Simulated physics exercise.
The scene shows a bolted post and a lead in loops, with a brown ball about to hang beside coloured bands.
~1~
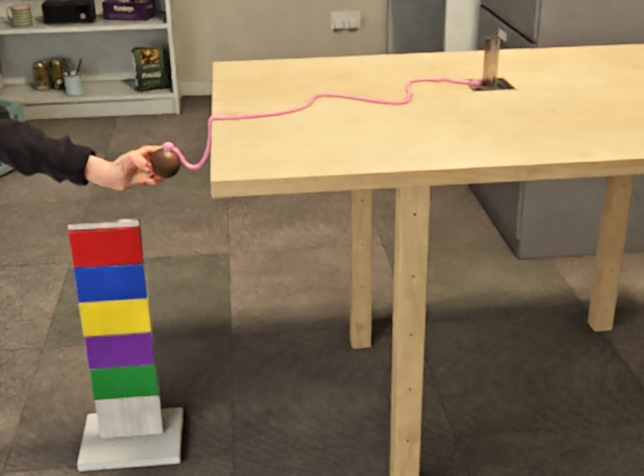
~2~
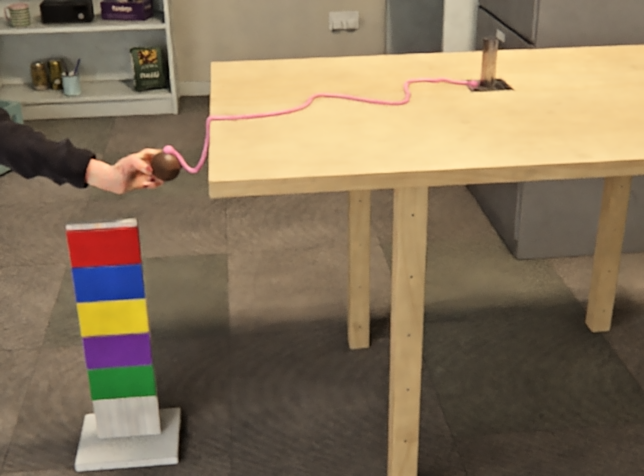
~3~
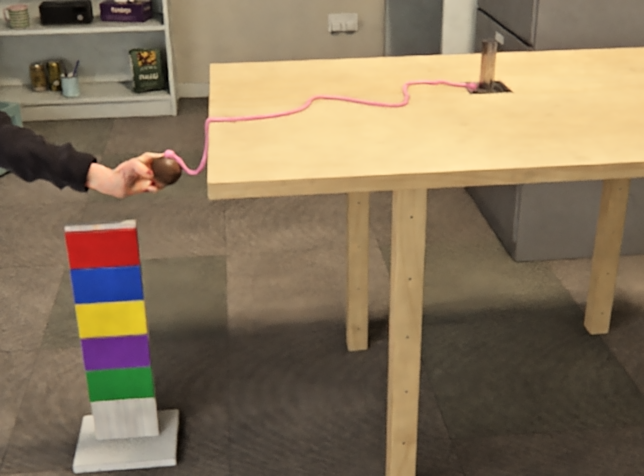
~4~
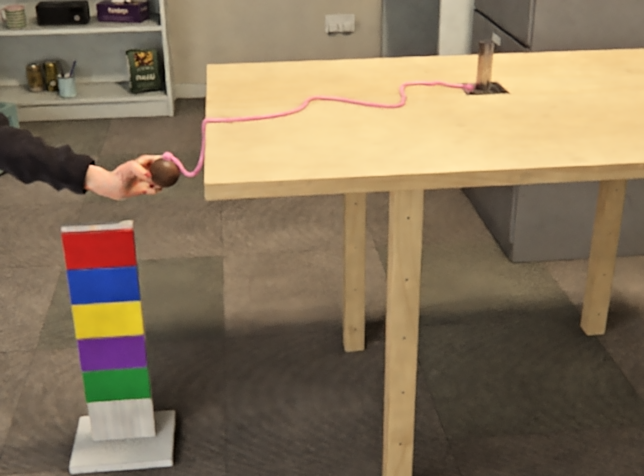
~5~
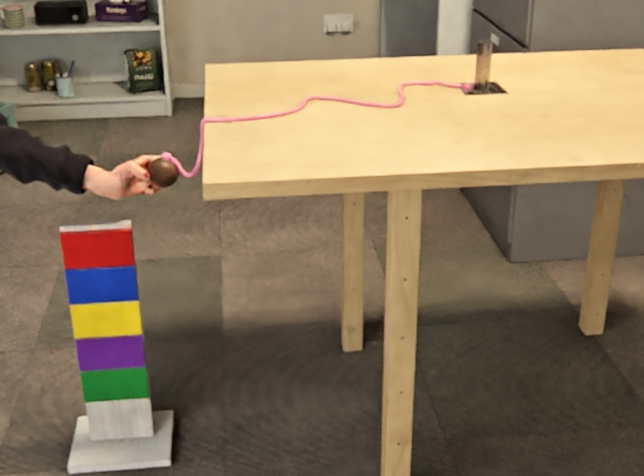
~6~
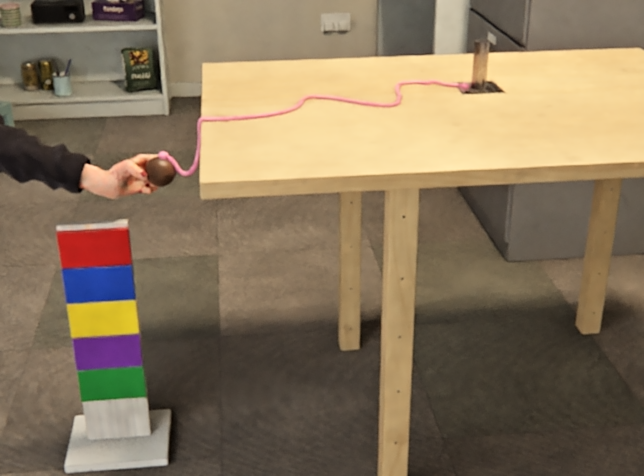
Beside a wooden table, a hand holds a brown ball on a pink string almost still.
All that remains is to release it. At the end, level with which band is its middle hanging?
Level with yellow.
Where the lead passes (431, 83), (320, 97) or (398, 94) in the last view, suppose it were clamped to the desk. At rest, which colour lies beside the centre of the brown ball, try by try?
First try yellow, second try red, third try blue.
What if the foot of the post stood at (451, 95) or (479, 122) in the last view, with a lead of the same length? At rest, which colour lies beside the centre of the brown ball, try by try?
Going case by case, it's purple and then purple.
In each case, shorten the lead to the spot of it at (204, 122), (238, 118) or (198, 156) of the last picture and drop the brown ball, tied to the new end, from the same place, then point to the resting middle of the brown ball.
The places are (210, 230), (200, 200) and (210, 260).
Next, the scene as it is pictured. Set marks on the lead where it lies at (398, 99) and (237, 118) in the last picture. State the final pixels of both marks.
The first one ends up at (344, 99) and the second one at (204, 185).
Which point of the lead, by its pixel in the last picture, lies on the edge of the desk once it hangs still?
Roughly (297, 107).
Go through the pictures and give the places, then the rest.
The first picture shows brown ball (165, 163); red (106, 248); blue (111, 284); yellow (115, 318); purple (120, 351); green (124, 383).
The second picture shows brown ball (166, 166); lead through (439, 80) (408, 96) (348, 98) (299, 109) (213, 121).
The third picture shows brown ball (166, 171).
The fourth picture shows brown ball (165, 172); lead through (435, 83) (404, 99) (344, 100) (294, 112) (209, 123).
The fifth picture shows brown ball (163, 172).
The sixth picture shows brown ball (160, 171); lead through (431, 82) (400, 98) (340, 99) (290, 110) (204, 122).
Soon after, ball near (241, 293); level with yellow.
Then, ball near (198, 309); level with yellow.
At rest, ball near (210, 306); level with yellow. Its centre hangs level with the yellow band.
